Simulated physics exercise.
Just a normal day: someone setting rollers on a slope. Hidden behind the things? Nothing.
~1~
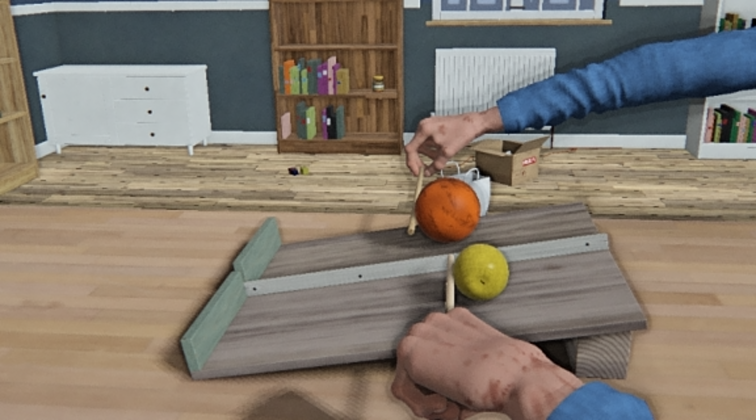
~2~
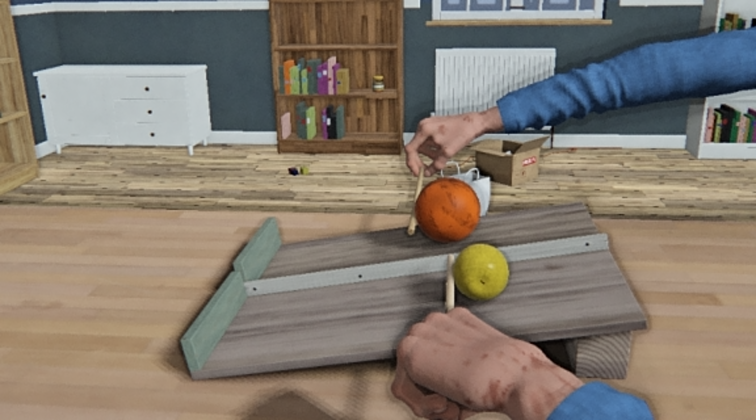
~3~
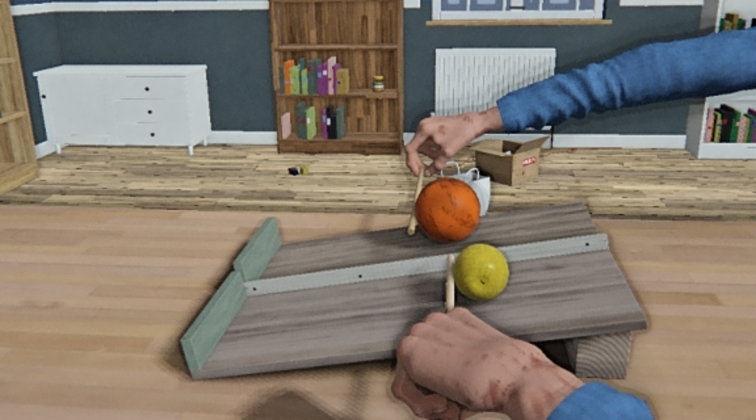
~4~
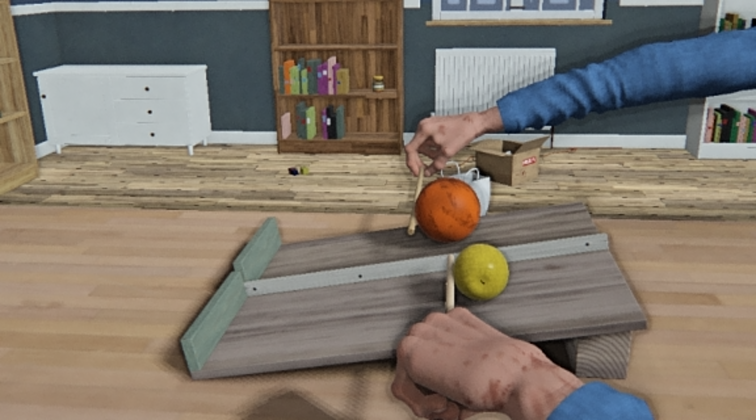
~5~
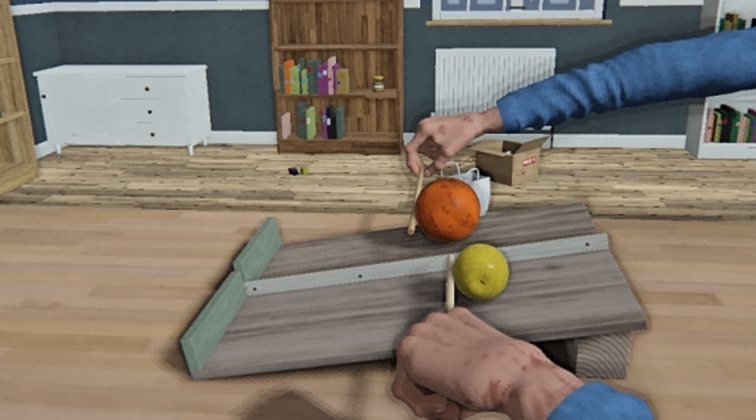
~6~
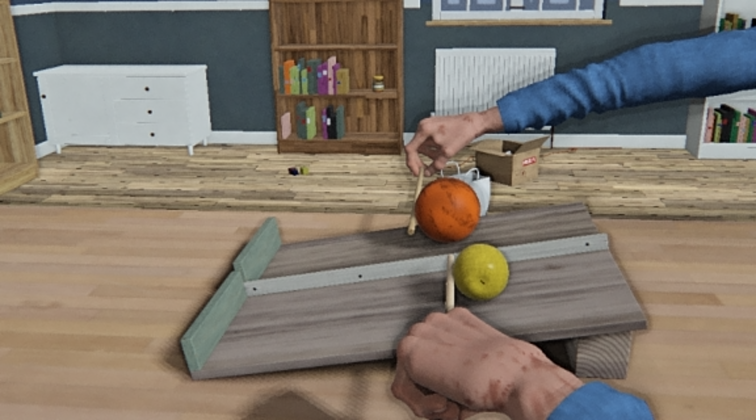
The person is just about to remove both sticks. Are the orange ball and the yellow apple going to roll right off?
Orange ball stays put, yellow apple stays put.
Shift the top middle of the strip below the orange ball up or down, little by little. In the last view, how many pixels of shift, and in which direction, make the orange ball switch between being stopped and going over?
16 pixels, down.
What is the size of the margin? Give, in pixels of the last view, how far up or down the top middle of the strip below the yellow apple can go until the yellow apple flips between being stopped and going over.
About 16 pixels, down.
Then, 0.46 s after the last picture, orange ball rolling on the board near (379, 221); yellow apple rolling on the board near (396, 284).
At rest, the orange ball gets caught, near (290, 233); the yellow apple gets caught, near (245, 304).
